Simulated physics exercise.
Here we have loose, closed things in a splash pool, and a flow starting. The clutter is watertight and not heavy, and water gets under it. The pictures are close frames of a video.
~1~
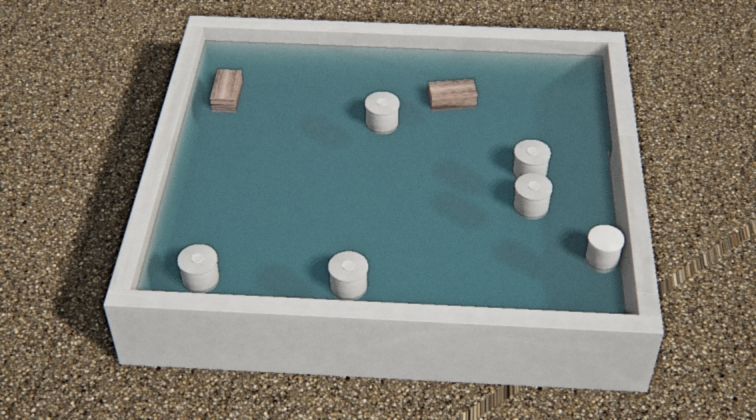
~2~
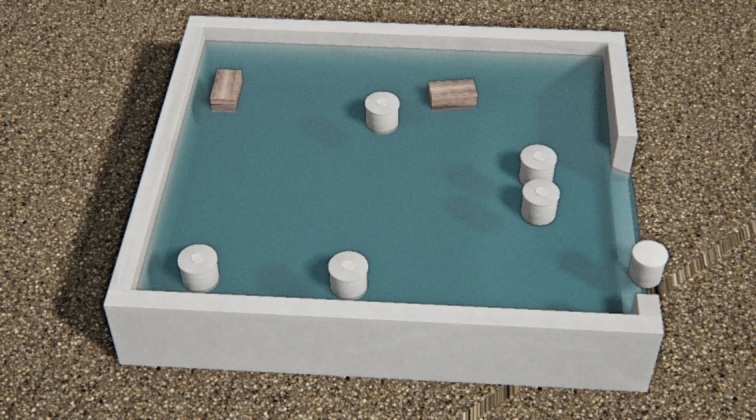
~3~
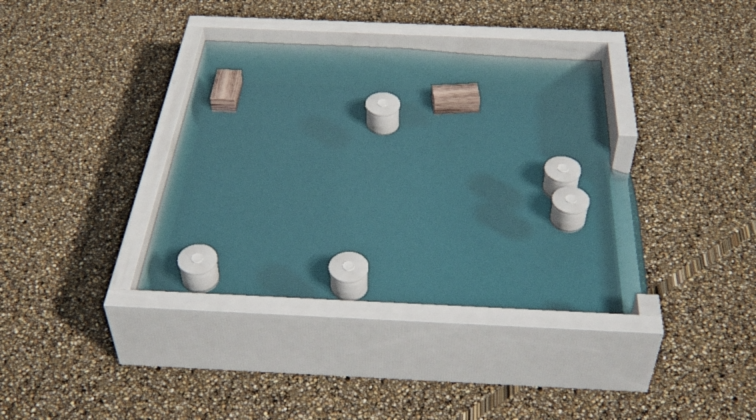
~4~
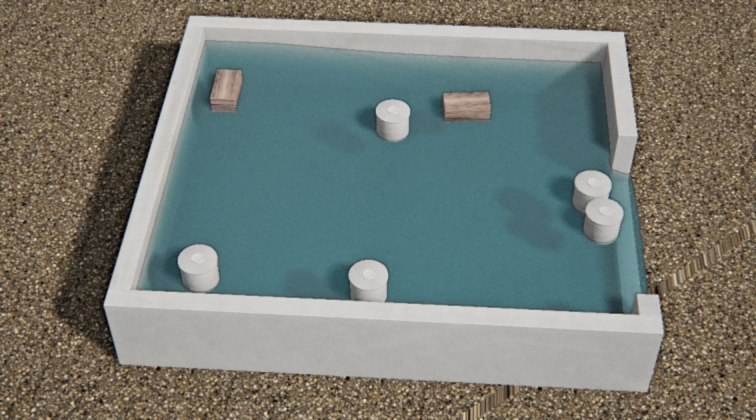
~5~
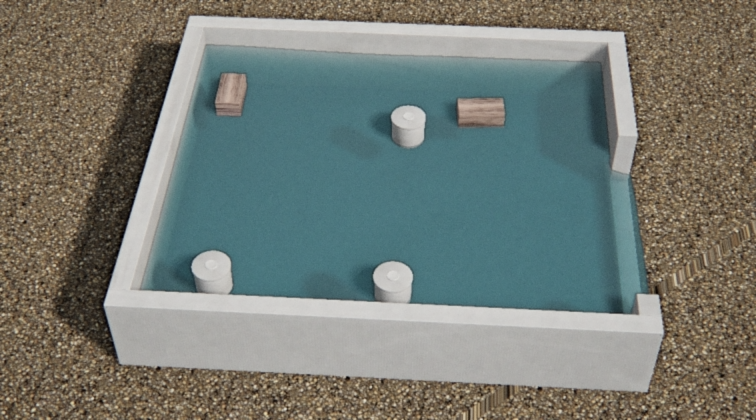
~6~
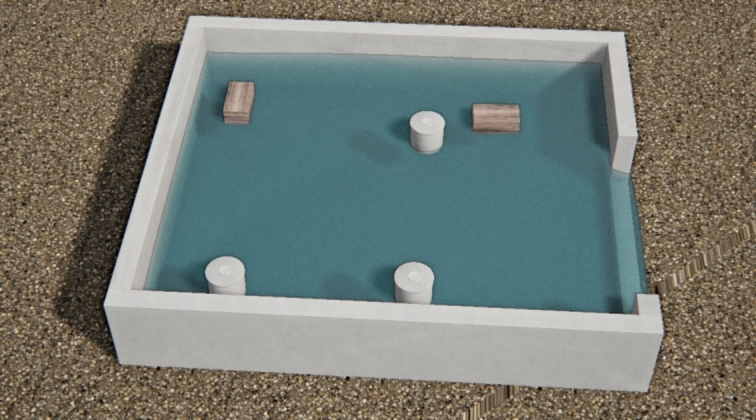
In a splash pool, floating tubs and blocks drift right as three tubs leave through a gap.
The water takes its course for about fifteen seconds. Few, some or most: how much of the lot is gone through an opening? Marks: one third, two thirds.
Share: At least two thirds.
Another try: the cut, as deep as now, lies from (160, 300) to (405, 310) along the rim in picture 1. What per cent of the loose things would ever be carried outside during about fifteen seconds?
I make it 60 per cent.
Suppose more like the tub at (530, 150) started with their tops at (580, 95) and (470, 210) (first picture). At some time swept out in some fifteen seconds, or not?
One after the other: Yes, yes.
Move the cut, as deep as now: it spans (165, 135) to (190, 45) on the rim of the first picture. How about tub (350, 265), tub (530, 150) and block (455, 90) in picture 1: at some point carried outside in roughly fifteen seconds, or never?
In turn: No, no, washed out.
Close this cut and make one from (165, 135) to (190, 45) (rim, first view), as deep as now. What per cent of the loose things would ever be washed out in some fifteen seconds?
Some 40 per cent.
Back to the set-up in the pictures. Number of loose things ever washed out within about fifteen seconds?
The number is 6.
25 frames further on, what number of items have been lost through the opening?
6 of them.
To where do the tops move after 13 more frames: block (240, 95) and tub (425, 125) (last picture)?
Roughly at (255, 116) and (547, 181).
A moment on, 3 of 8 are out; 5 afloat.
Next, 4 of 8 are out; 4 afloat.
Later, 6 of 8 are out; 2 afloat.
In the end, 6 of 8 are out; 2 afloat.
